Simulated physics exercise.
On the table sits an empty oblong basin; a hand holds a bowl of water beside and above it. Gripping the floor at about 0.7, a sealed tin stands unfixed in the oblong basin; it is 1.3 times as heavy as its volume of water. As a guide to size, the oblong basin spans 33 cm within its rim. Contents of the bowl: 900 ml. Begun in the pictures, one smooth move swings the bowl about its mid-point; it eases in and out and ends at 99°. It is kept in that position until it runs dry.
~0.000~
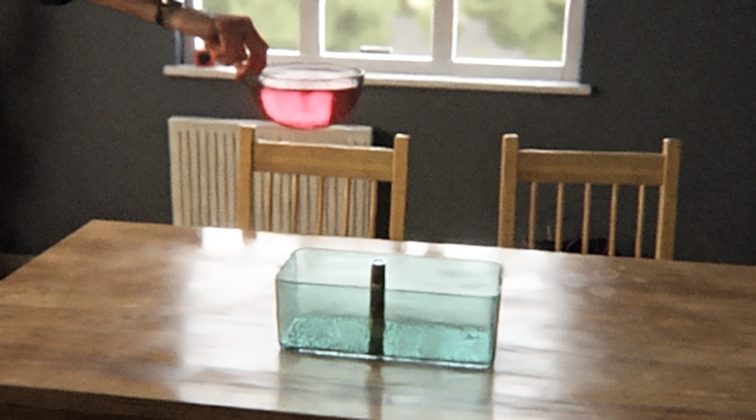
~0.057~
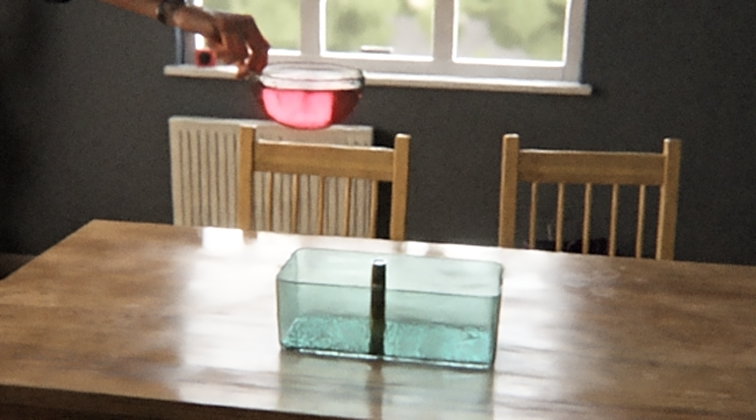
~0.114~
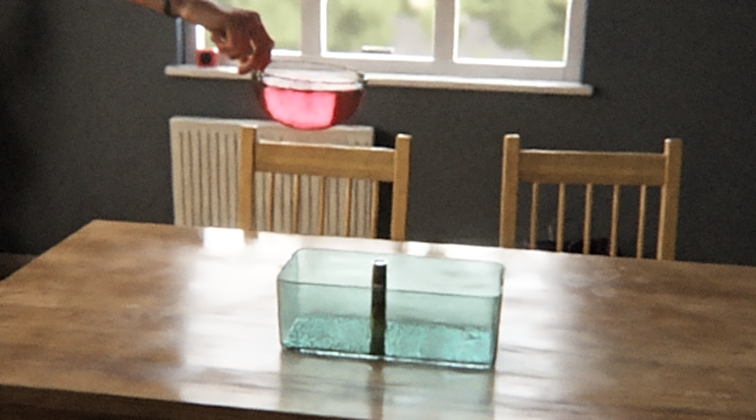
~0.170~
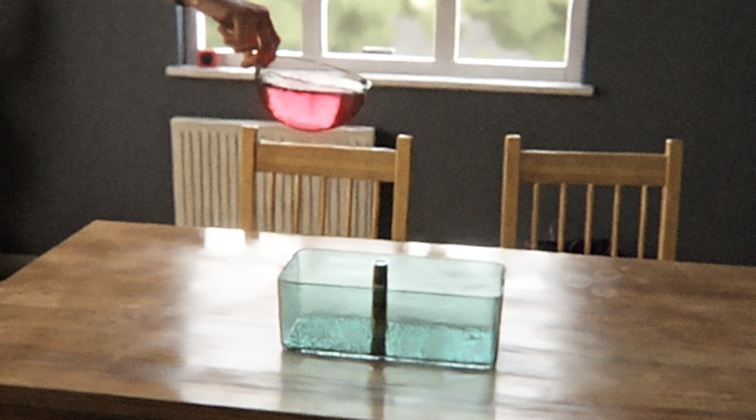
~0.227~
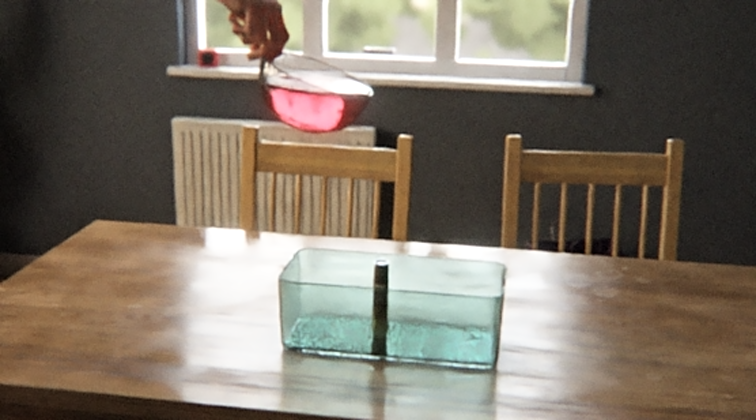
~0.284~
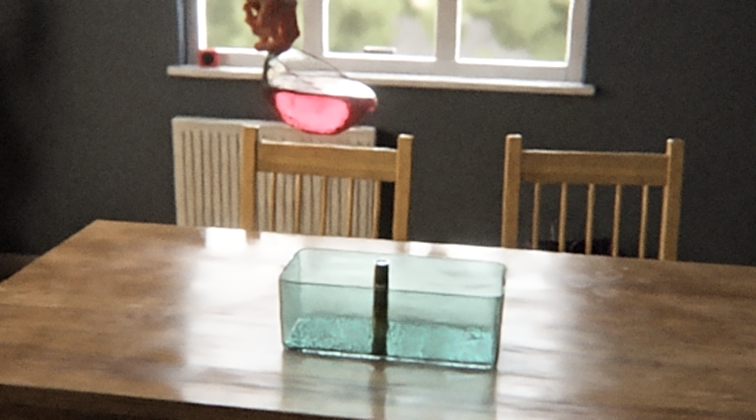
At the start, a hand holds a clear bowl of pinkish-red liquid level, above and behind a greenish oblong basin with a dark upright object inside, on a wooden table. The hand then lifts the bowl's left side, smoothly tilting it down to the right, while the basin stays still.
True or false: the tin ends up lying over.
True.
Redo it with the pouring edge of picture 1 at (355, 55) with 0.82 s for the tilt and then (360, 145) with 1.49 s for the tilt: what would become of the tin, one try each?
Trial 1 - tin tips; trial 2 - tin stays standing.
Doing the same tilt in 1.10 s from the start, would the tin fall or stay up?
The tin topples.
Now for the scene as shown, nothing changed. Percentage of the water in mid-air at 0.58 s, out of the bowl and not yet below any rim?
Near 62 per cent at that time.
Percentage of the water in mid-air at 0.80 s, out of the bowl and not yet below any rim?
Near 16 per cent, I'd say.
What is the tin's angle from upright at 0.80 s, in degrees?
The tilt comes to near 5°.
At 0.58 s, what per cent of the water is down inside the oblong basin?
About 16 per cent.
After 0.58 s the tilt is 84° and 23 per cent is still to pour; the tin stands where it began.
After 0.80 s the tilt is 99° and 1 per cent is still to pour; the tin leans 7°.
After 1.03 s the tilt is 99° and 0 per cent is still to pour; the tin lies on its side.
After 1.28 s the tilt is 99° and 0 per cent is still to pour; the tin lies on its side.
In the end the tin lies on its side.
